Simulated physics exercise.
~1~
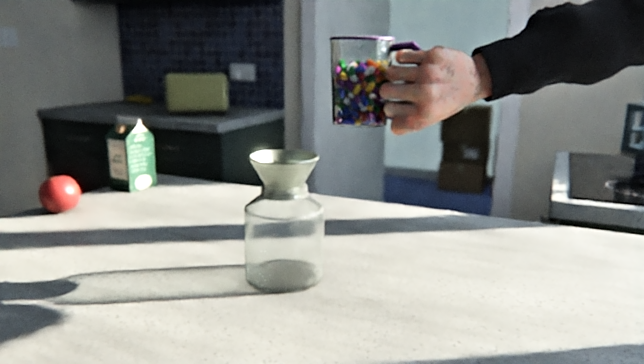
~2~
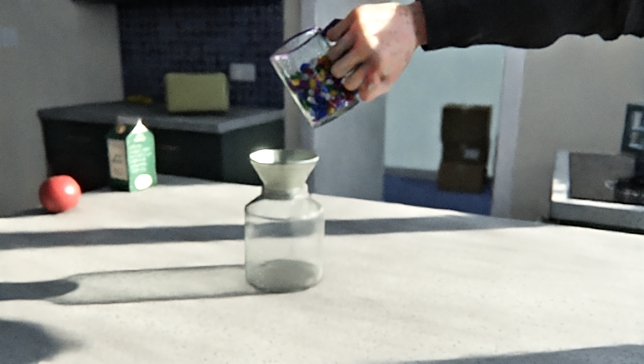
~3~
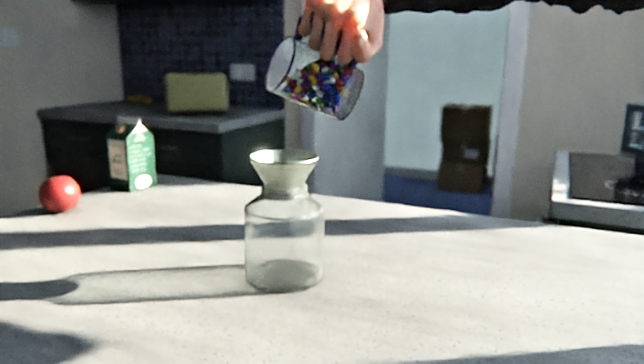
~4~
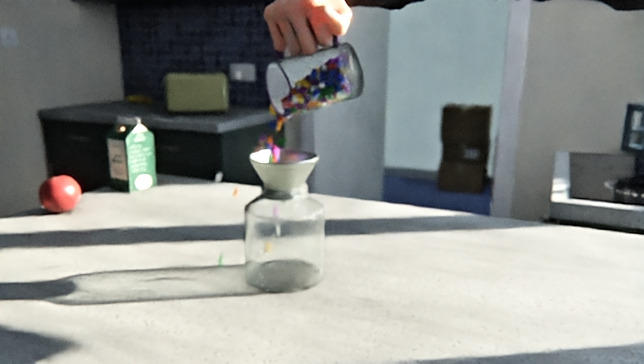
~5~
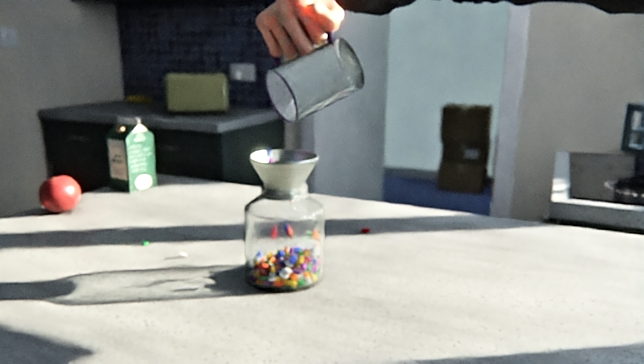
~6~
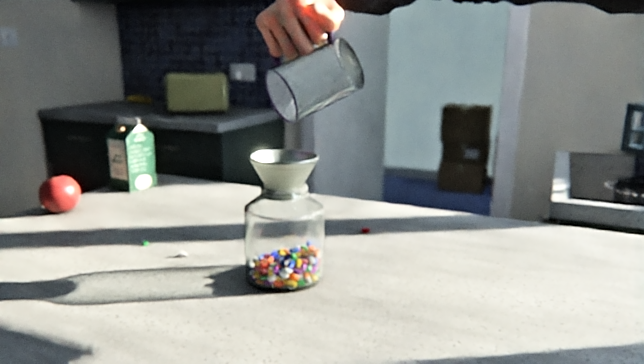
A hand tips colourful jelly beans from a clear cup through a funnel into a jar.
